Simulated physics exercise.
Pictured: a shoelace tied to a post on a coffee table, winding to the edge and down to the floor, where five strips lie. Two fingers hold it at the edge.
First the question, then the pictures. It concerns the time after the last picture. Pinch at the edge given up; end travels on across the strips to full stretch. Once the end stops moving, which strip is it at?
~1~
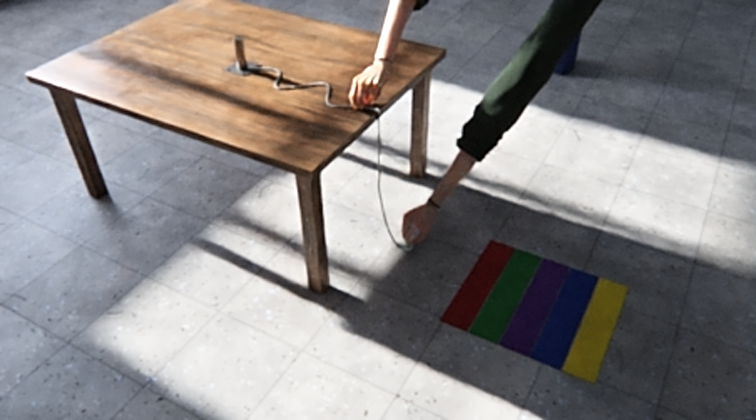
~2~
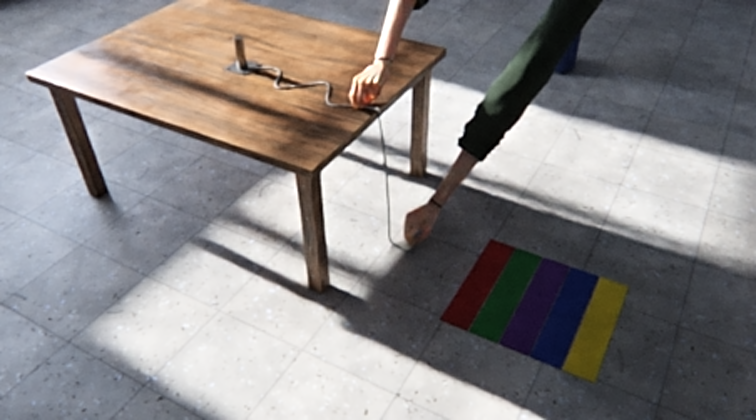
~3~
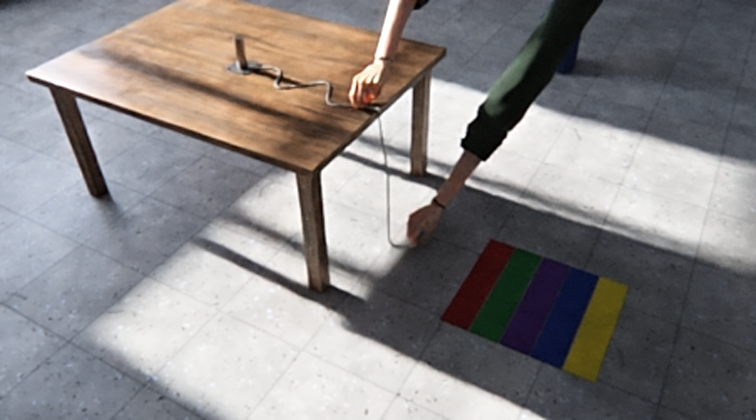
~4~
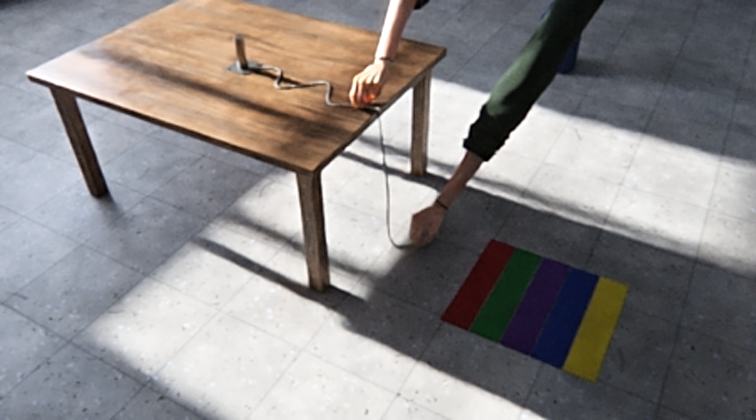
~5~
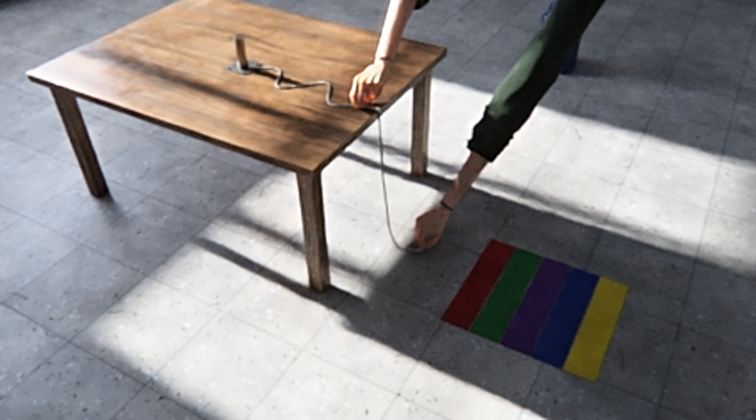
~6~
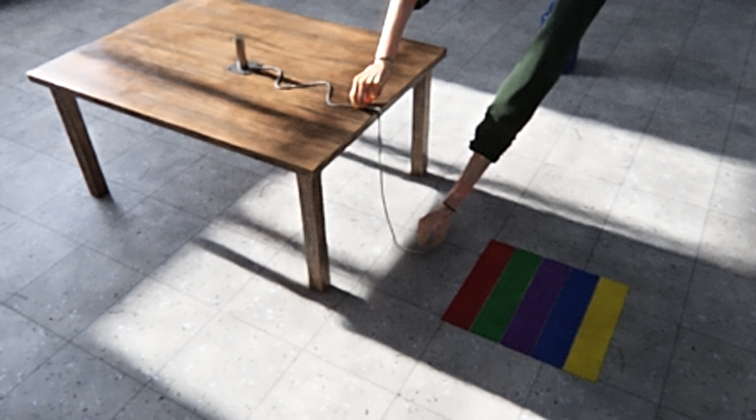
It is at the blue strip.
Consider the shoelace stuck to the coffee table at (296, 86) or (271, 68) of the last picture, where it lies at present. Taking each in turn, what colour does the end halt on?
Try 1: Purple; try 2: Blue.
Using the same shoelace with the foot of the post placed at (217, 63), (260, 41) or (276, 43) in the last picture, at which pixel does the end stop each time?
Respectively (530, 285), (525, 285) and (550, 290).
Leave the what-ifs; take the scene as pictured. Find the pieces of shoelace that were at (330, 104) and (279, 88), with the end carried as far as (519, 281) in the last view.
The first goes to (380, 113), the other to (305, 85).
Early on, end near (519, 281); over green.
Midway, end near (550, 293); over purple.
At the end of the slack, end near (570, 300); over blue. Over blue.
